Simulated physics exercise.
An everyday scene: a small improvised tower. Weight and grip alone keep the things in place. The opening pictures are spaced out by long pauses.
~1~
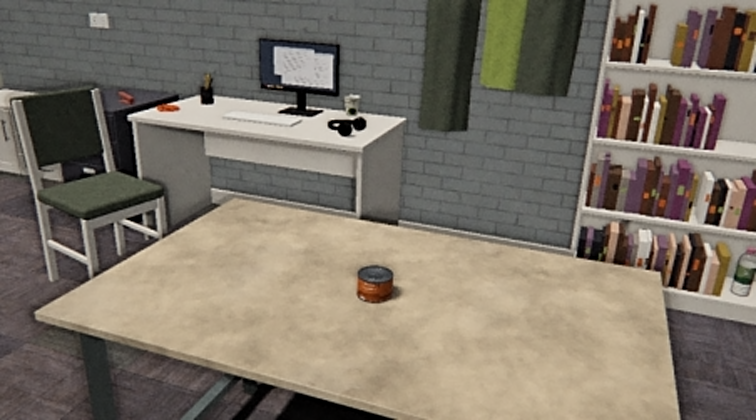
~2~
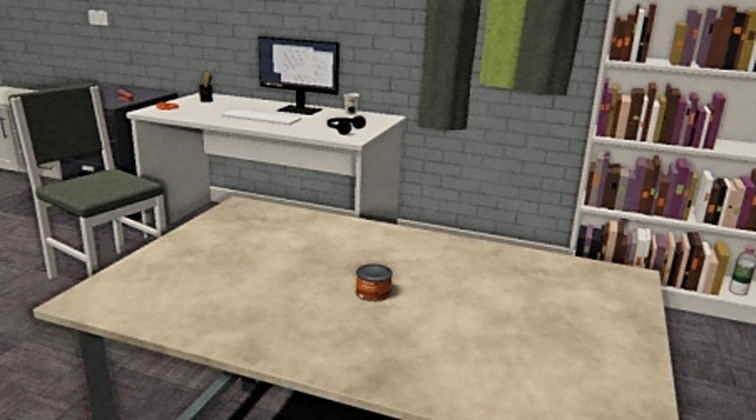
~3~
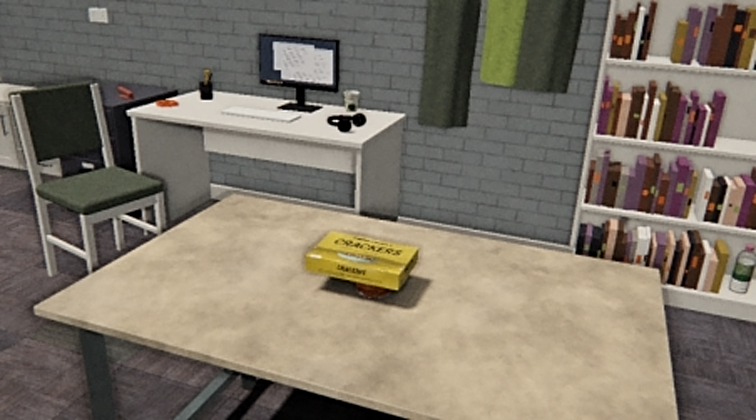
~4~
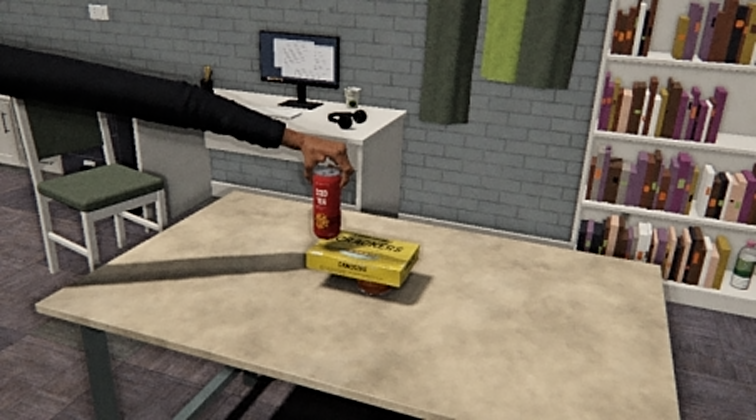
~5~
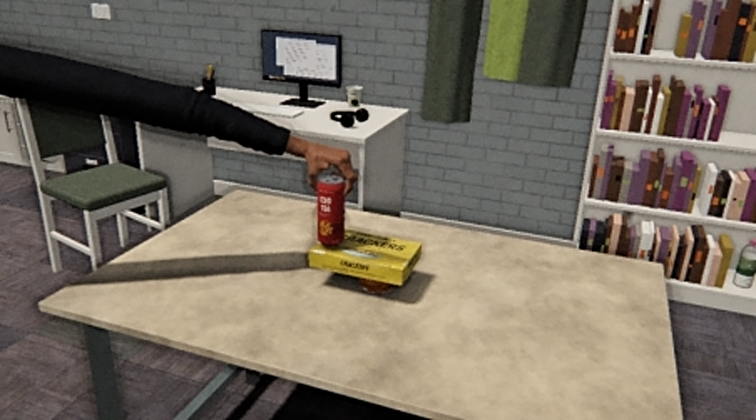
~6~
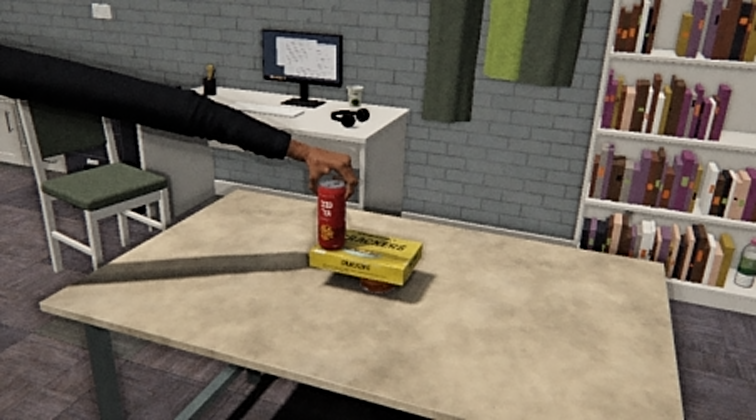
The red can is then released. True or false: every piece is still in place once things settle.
False.
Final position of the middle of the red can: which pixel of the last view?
The object ends up somewhere around (278, 250).
Then, 0.40 s on from there, red can now fallen; yellow packet turned 33° from how it was put.
Then, 0.60 s on from there, yellow packet turned 28° from how it was put.
In the end, fallen, red can; the other 2 unmoved. At the end, from the last picture's camera, red can near (278, 250). The stack loses its balance.
